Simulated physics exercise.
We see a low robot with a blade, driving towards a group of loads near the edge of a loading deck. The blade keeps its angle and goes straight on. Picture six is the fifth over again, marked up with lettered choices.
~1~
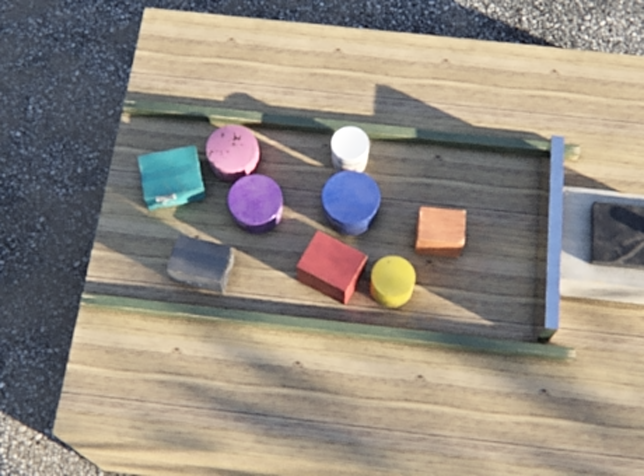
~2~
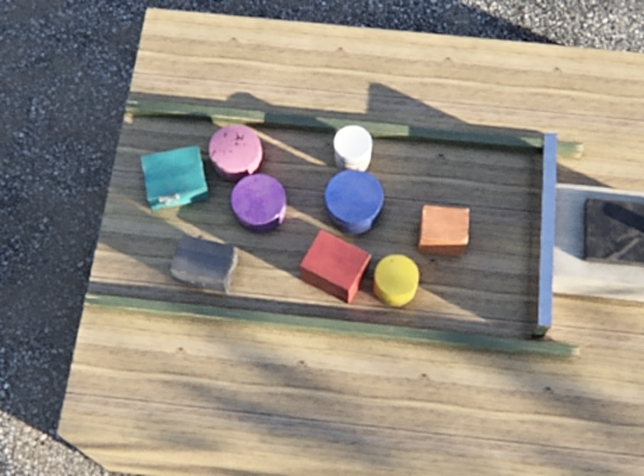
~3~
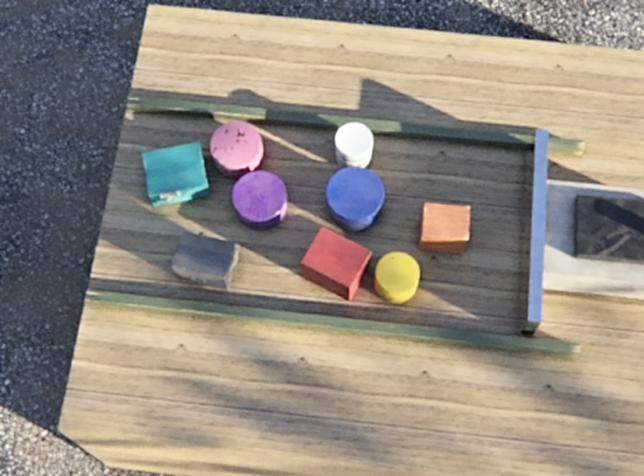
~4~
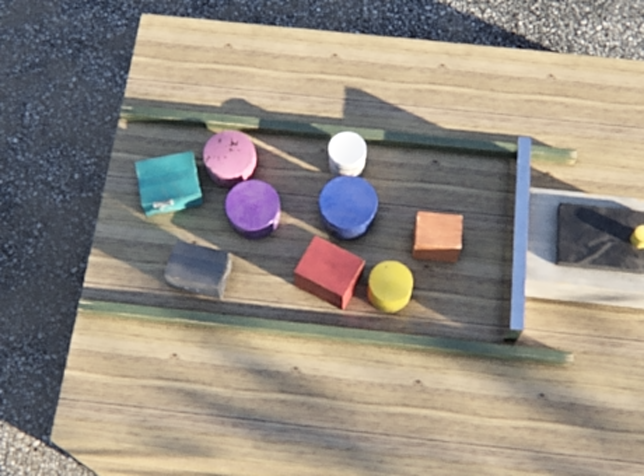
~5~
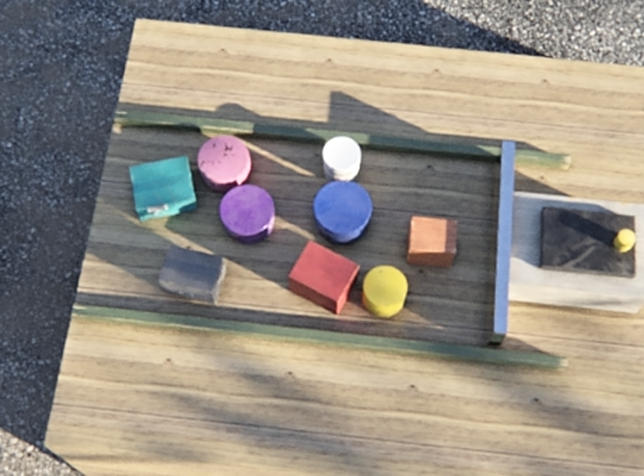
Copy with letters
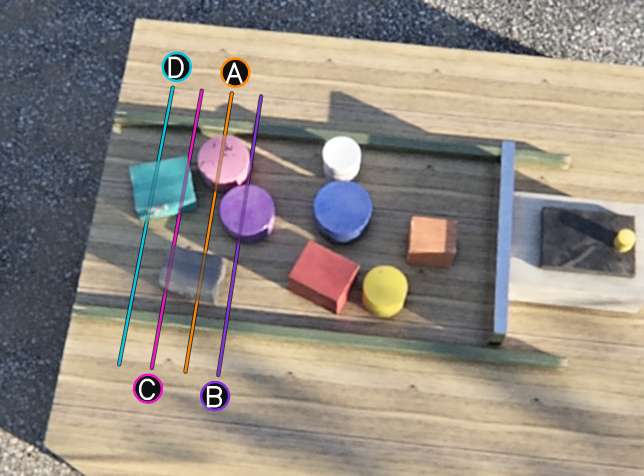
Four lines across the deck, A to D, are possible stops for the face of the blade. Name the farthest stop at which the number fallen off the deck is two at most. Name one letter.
At C, and not beyond.
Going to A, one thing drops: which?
It is the grey box.
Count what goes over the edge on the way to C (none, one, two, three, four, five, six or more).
By then, two.
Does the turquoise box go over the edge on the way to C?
By then, yes.
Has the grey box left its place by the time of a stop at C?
Yes.
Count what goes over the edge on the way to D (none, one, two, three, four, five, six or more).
In all, five.
On the copy, A at (210, 224); B at (241, 228); C at (178, 221); D at (147, 218).
On C. First, robot (462, 229); yellow canister (351, 288); red crate (304, 273).
Then, robot (343, 217); grey box (130, 276); turquoise box (159, 184).
Finally, robot (251, 207); grey box over the edge; turquoise box over the edge; two fallen.
By contrast, A is within the limit but short; B is within the limit but short; D drops five.
